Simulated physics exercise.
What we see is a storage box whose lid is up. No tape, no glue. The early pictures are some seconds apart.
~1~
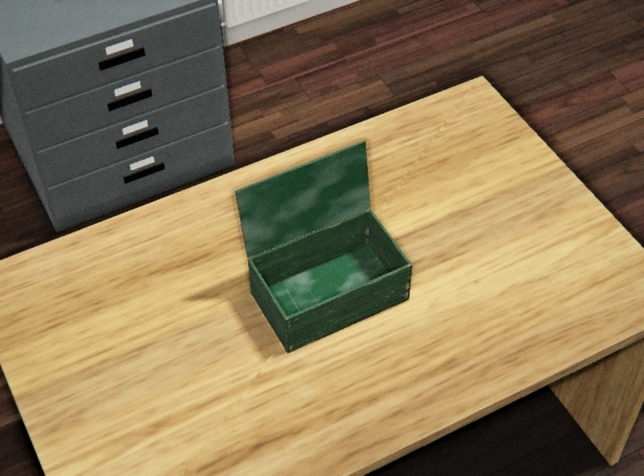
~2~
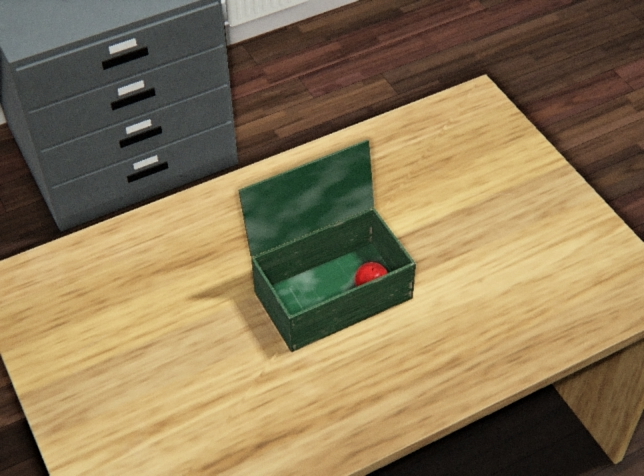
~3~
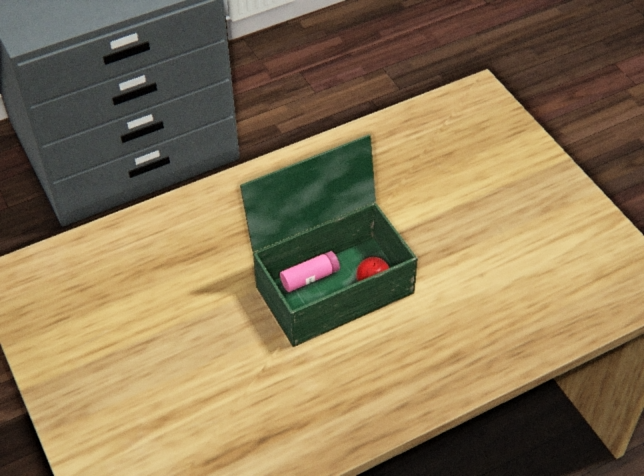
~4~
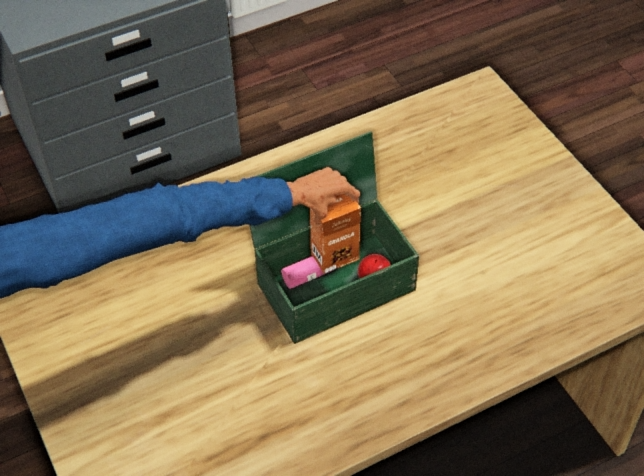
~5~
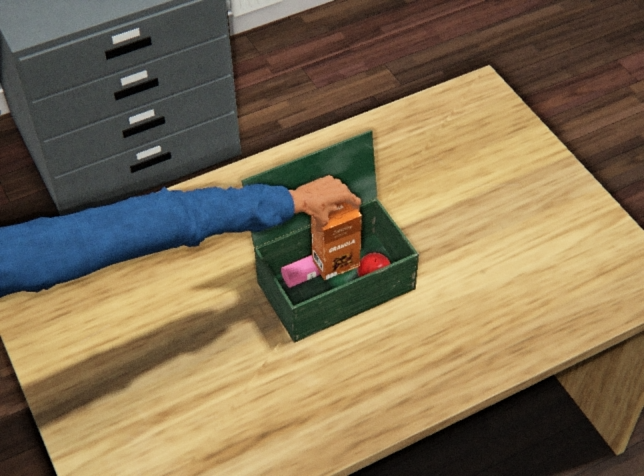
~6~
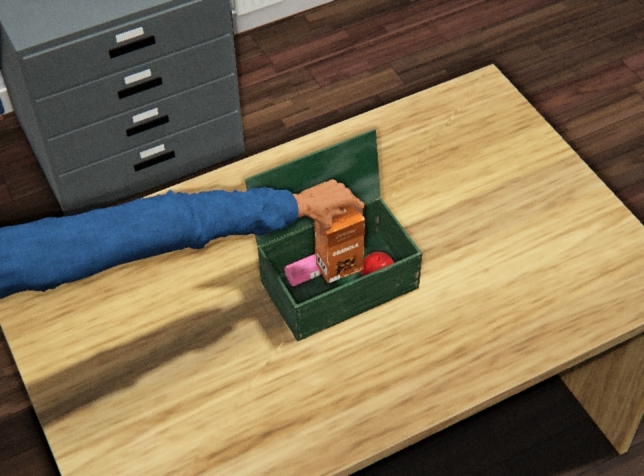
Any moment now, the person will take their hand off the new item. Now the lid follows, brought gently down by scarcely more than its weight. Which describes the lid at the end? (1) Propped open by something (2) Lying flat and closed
Answer: 1.
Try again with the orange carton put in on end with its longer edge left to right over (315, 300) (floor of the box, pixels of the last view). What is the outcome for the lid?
The lid stays partly open.
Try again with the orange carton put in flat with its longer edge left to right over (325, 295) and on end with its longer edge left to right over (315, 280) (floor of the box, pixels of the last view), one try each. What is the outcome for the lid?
The lid settles down with the first placement and is blocked with the second.
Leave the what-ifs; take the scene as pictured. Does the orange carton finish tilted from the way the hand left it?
At the finish the orange carton holds its orientation.
Then, 0.30 s past the last view, orange carton displaced about its own width near (340, 265).
Then, 1.30 s past the last view, lid 80° above the rim; orange carton displaced about its own width near (340, 265).
Then, 1.60 s past the last view, lid 56° above the rim; orange carton displaced about its own width near (340, 265).
Then, 1.80 s past the last view, lid 34° above the rim; orange carton displaced about its own width near (340, 265).
Finally, lid 34° above the rim; moved from the start, orange carton; the other 2 still in place. Final places as the last picture's camera would see them, orange carton near (340, 265).
